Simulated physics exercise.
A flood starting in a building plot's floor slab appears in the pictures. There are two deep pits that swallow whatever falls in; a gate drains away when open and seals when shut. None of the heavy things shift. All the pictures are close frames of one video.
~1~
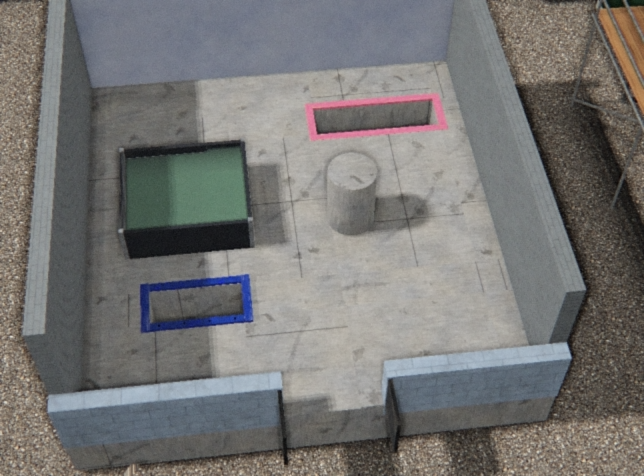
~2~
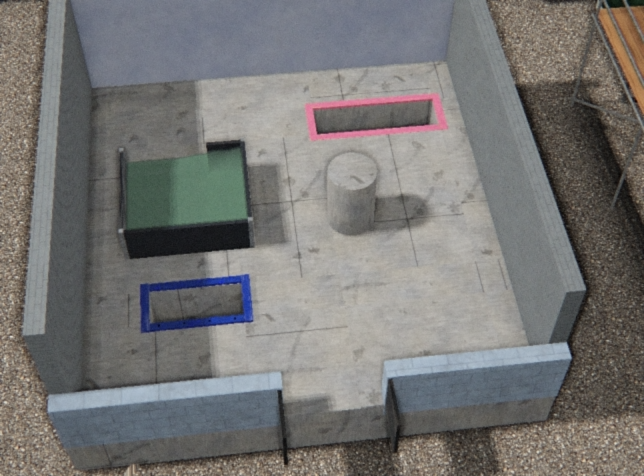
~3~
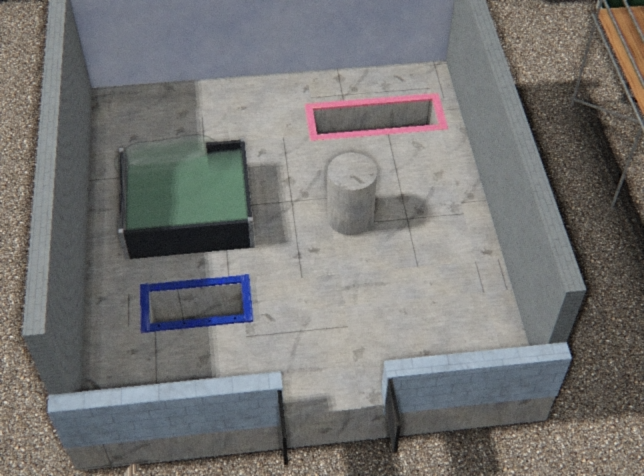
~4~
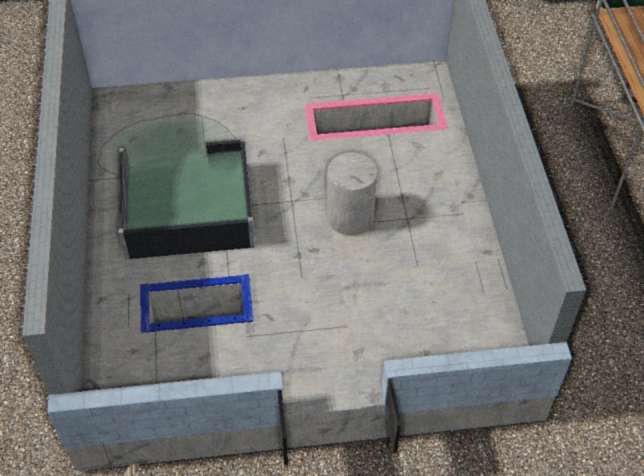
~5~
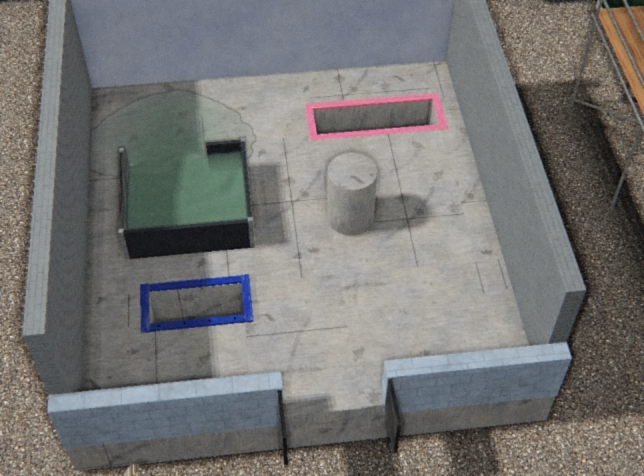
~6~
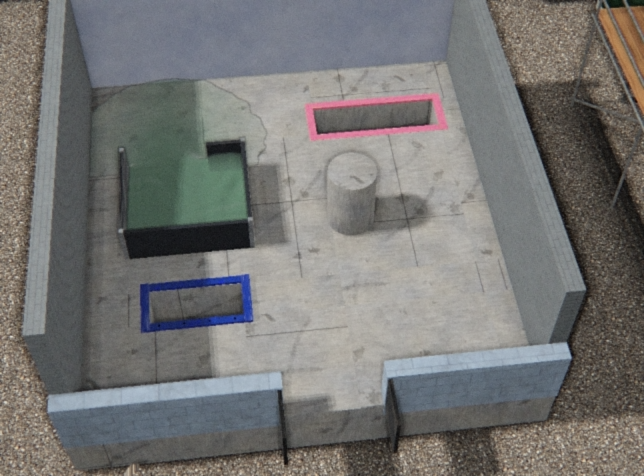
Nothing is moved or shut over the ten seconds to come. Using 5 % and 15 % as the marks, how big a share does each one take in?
Shares taken in: Gate - under 5 %; pink pit - over 15 %; blue pit - under 5 %.
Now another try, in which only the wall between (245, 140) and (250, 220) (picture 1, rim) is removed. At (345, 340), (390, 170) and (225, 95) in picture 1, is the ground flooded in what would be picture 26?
So the first one is drenched, the next drenched, and the last left untouched.
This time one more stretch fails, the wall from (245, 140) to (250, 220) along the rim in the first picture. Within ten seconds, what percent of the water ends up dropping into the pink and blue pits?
The pink pit takes 40 per cent and the blue pit 0 per cent.
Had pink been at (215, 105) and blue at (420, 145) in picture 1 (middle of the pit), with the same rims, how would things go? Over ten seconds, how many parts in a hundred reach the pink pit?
Note: Pink pit, 75 percent.
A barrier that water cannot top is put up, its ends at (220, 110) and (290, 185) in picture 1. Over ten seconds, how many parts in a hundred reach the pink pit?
The pink pit takes 25 parts in a hundred.
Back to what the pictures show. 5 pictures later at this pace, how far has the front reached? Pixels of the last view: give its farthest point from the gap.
Somewhere close to (276, 76).
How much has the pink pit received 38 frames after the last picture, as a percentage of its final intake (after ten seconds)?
Share by then: 55 in a hundred.
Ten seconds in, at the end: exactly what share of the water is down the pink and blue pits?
Estimates: 38 % and 0 %.
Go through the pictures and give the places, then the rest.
The first picture shows the tank at (185, 188) is whole and still.
In the second picture, the front is at a hidden place, out from the gap on the tank's far side.
In the third picture, the front is at (201, 139), out from the gap on the tank's far side.
In the fourth picture, the front is at (193, 118), out from the gap on the tank's far side.
In the fifth picture, water pours out on the tank's far side and has run to (184, 93).
In the sixth picture, water pours out on the tank's far side and has run to (198, 80).
A moment on, water covers 15 % of the floor; the gate 0 %, the pink pit 0 %, the blue pit 0 %.
Next, water covers 20 % of the floor; the gate 0 %, the pink pit 0 %, the blue pit 0 %.
Then, water covers 30 % of the floor; the gate 0 %, the pink pit 6 %, the blue pit 0 %.
Later, water covers 50 % of the floor; the gate 0 %, the pink pit 21 %, the blue pit 0 %.
In the end, water covers 75 % of the floor; the gate 0 %, the pink pit 37 %, the blue pit 0 %.
